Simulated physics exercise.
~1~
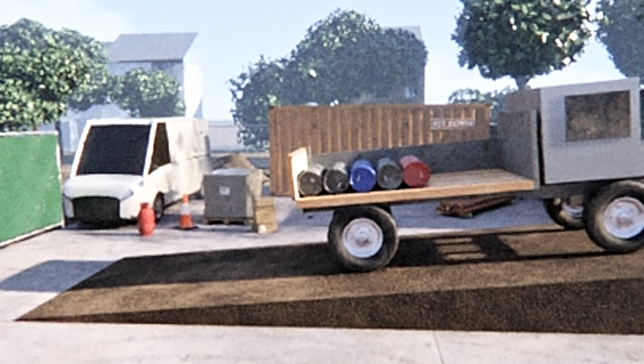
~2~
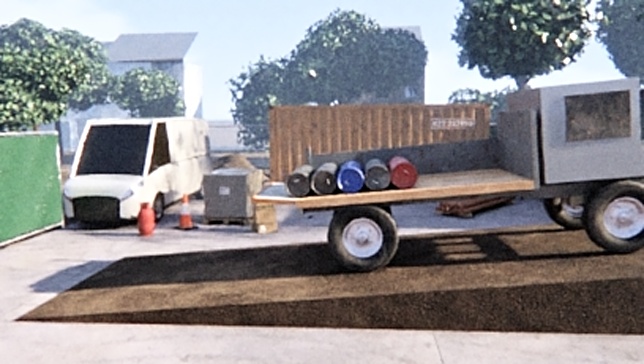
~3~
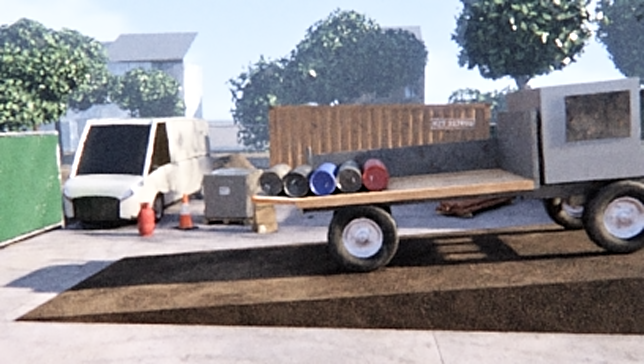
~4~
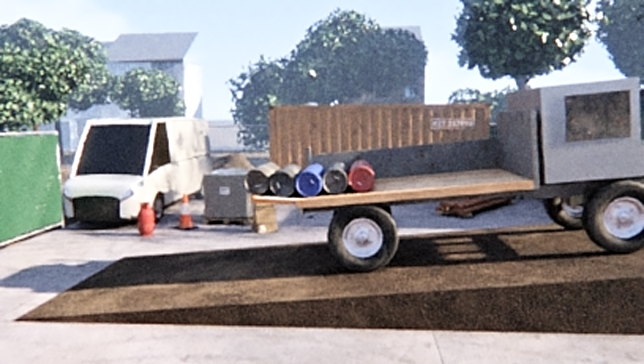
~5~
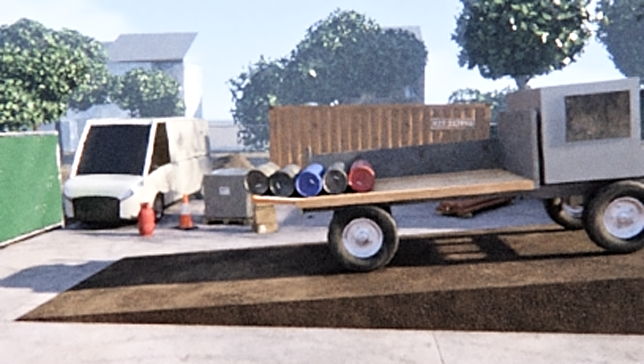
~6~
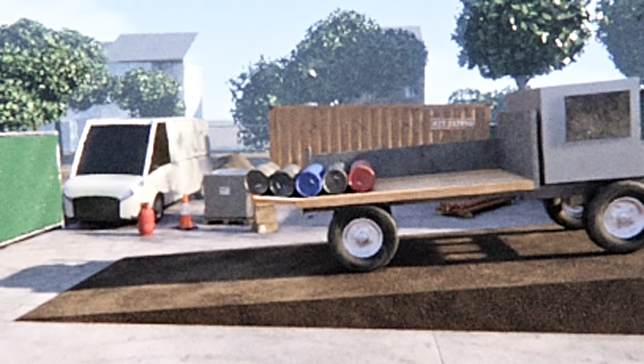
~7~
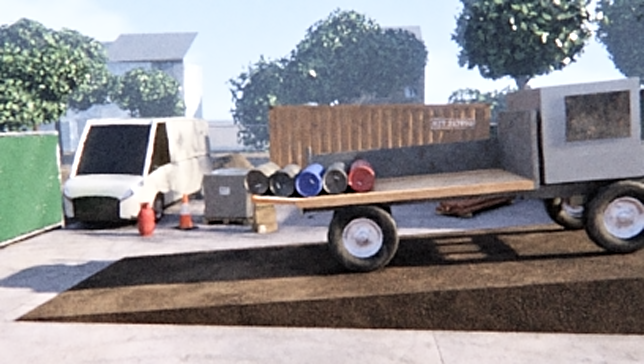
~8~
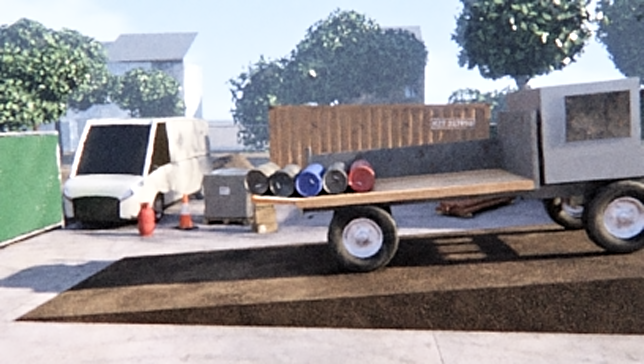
At first, a pale flatbed truck stands on a low dark ramp, its cab to the right, with five cylinders lying side by side behind the raised tailgate. The row includes a blue one in the middle and a red one at the right end, the rest being dark. The tailgate swings down to the left and lies nearly level with the bed. The cylinders roll a short way left together, the leading ones passing onto the lowered gate. They stop in a close row near its outer edge, and all stay aboard, motionless.
